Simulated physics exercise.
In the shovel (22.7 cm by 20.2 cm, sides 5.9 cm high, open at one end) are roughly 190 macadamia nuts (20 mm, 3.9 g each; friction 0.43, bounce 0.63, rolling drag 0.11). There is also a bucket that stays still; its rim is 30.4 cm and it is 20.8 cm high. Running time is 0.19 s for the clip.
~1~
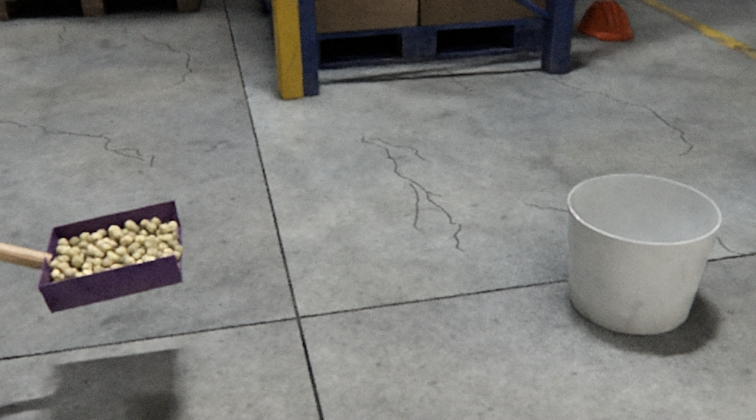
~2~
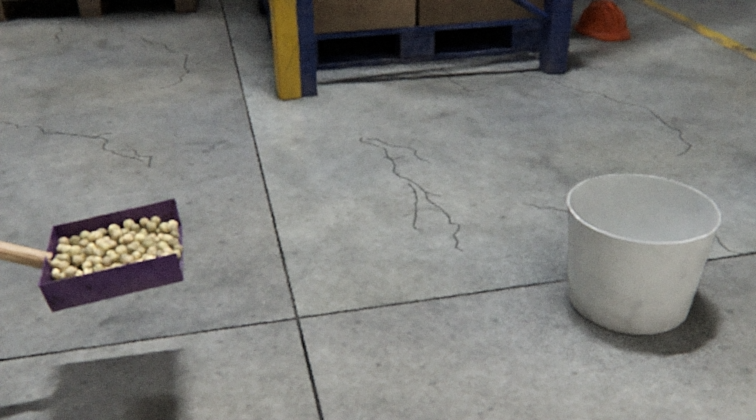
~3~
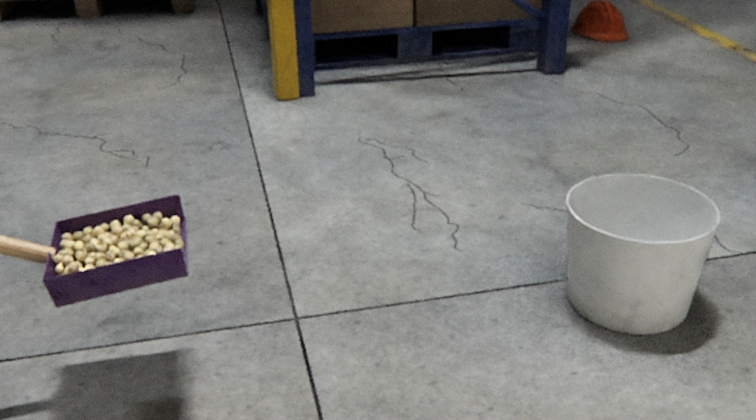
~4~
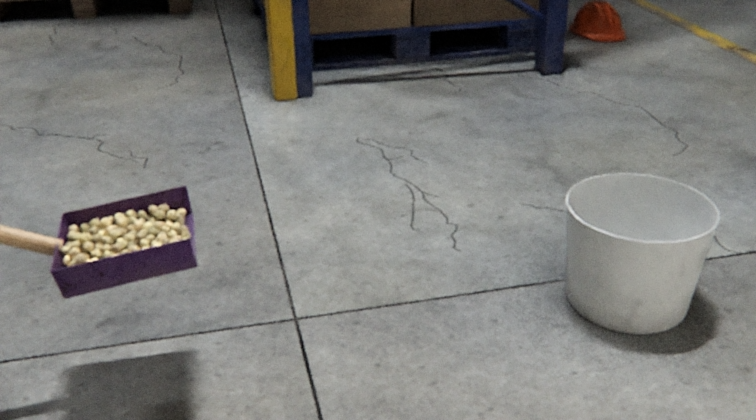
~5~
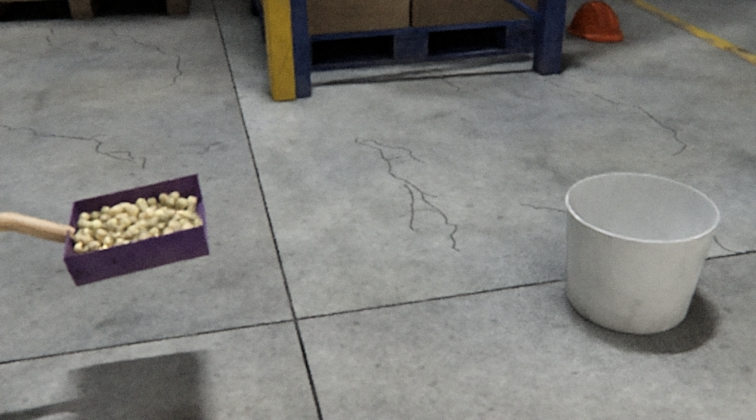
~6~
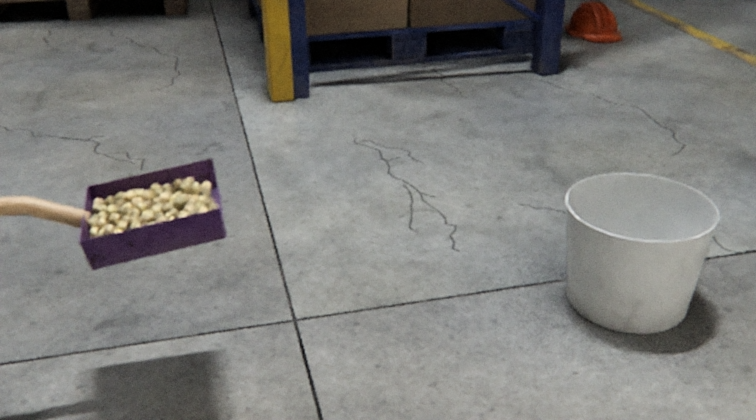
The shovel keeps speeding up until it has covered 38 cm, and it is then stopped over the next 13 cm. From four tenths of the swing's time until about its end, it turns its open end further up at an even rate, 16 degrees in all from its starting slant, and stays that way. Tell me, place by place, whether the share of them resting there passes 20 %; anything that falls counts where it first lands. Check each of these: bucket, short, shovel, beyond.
Bucket - passes, on the ground short of the target's middle - passes, shovel - does not pass, ground beyond - does not pass.
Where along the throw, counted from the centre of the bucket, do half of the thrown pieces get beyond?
Offset: Approx. 10 cm short.
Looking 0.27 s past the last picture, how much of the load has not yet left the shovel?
Around 65 percent.
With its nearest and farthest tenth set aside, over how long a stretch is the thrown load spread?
I'd put it at about 45 cm.
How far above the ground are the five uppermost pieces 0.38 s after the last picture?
65 cm, give or take.
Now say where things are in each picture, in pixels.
Shovel at (108, 273); tilt 7 degrees; moved 0.0 cm; low side left; open edge at (183, 252); middle of the load at (111, 256); bucket at (643, 206), in the first picture.
Shovel at (109, 272); tilt 7 degrees; moved 0.5 cm; low side left; open edge at (184, 251); middle of the load at (111, 255), in the second picture.
Shovel at (114, 266); tilt 7 degrees; moved 1.9 cm; low side left; open edge at (188, 246); middle of the load at (114, 251), in the third picture.
Shovel at (122, 257); tilt 7 degrees; moved 4.3 cm; low side left; open edge at (196, 238); middle of the load at (121, 243), in the fourth picture.
Shovel at (135, 244); tilt 7 degrees; moved 7.6 cm; low side left; open edge at (208, 226); middle of the load at (132, 231), in the fifth picture.
Shovel at (152, 227); tilt 7 degrees; moved 11.9 cm; low side left; open edge at (223, 210); middle of the load at (147, 215); bucket at (641, 205), in the sixth picture.
Then, 0.15 s after the last picture, tilt 14 degrees; shovel 100 %; middle of all pieces near (250, 122).
Then, 0.27 s after the last picture, tilt 21 degrees; shovel 65 %, in the air 35 %; middle of all pieces near (355, 55).
Then, 0.38 s after the last picture, tilt 23 degrees; shovel 15 %, in the air 85 %; middle of all pieces near (430, 42).
Then, 0.49 s after the last picture, tilt 23 degrees; shovel 5 %, in the air 95 %; middle of all pieces near (494, 84).
In the end, bucket 45 %, short 45 %, shovel 5 %, beyond 5 %.
